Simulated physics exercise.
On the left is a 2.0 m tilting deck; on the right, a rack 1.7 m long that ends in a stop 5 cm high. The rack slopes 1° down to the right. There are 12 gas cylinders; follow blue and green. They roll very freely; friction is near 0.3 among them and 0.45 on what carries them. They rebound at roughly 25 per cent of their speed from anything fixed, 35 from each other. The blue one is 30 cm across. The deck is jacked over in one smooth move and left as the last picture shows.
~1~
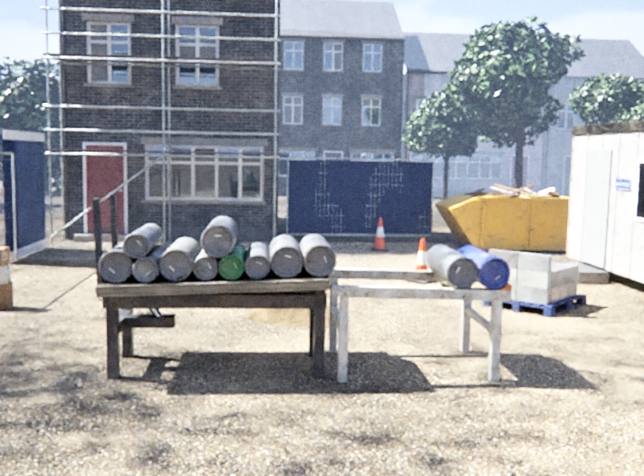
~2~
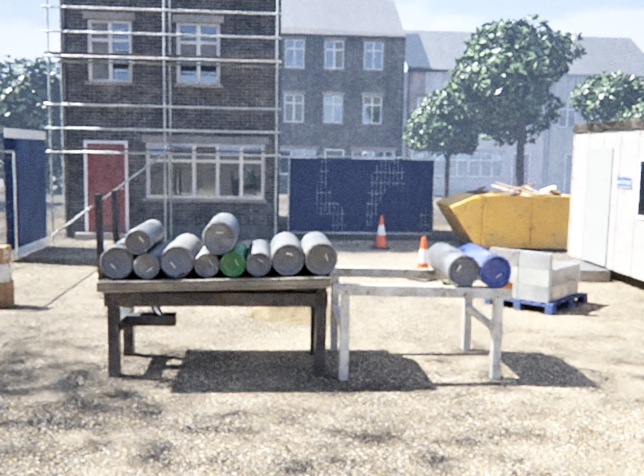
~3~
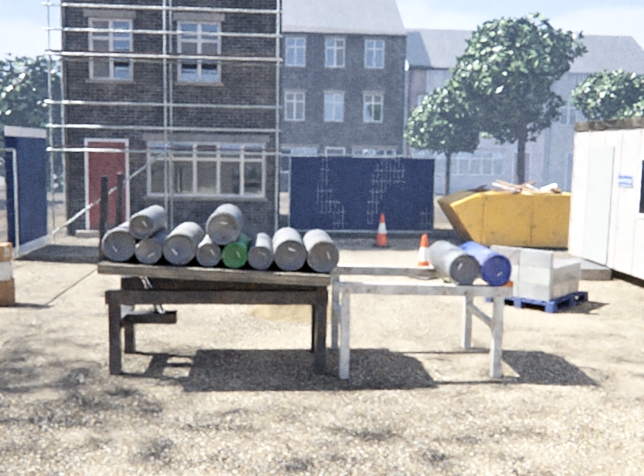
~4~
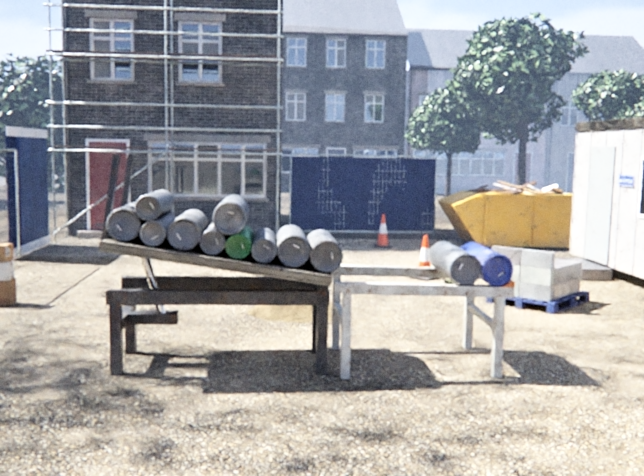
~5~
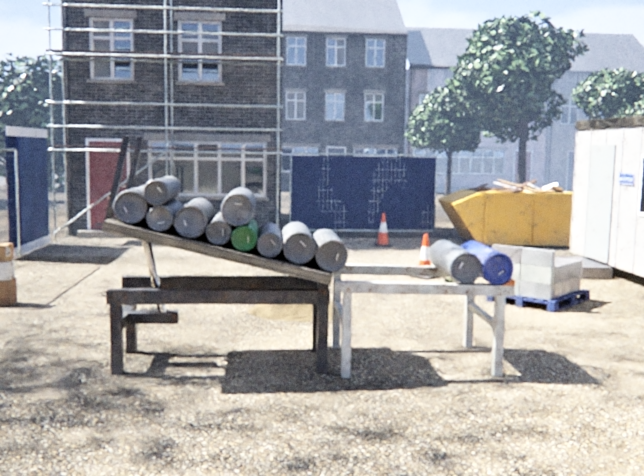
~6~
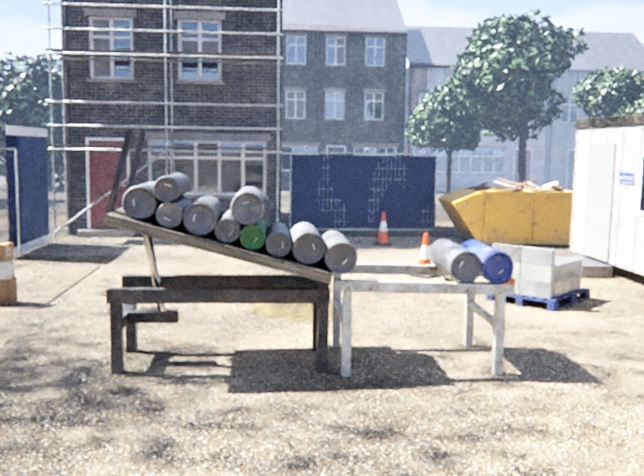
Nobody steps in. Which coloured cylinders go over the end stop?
The blue one goes over the stop; the green one does not get over.
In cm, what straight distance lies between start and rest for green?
About: Green 130.
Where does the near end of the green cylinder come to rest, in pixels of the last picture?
At about (383, 269).
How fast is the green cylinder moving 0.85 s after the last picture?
Roughly 1.0 m/s.
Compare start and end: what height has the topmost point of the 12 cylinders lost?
Some 0 cm lower.
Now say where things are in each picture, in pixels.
In the first picture, blue (496, 274), green (232, 268); deck tilted 2° back; stop top at (510, 286).
In the second picture, blue (497, 272), green (233, 265); deck tilted 1° back.
In the third picture, blue (498, 271), green (235, 256); deck tilted 3° to the rack.
In the fourth picture, blue (499, 271), green (238, 247); deck tilted 8° to the rack.
In the fifth picture, blue (499, 269), green (244, 239); deck tilted 13° to the rack.
In the sixth picture, blue (499, 268), green (253, 238); deck tilted 15° to the rack.
Then, 0.8 s past the sixth picture, blue is on the rack, 15 cm from the rack's far end; green is on the deck, 5 cm from the hinge, rolling right; 0 past the stop so far.
Then, 1.8 s past the sixth picture, blue is beyond the stop and falling; green is on the rack, 135 cm from the rack's far end, rolling right; 1 past the stop so far.
Finally (4.0 s after the last picture), blue is beyond the stop, on the ground; green is on the rack, 125 cm from the rack's far end; 1 past the stop so far.
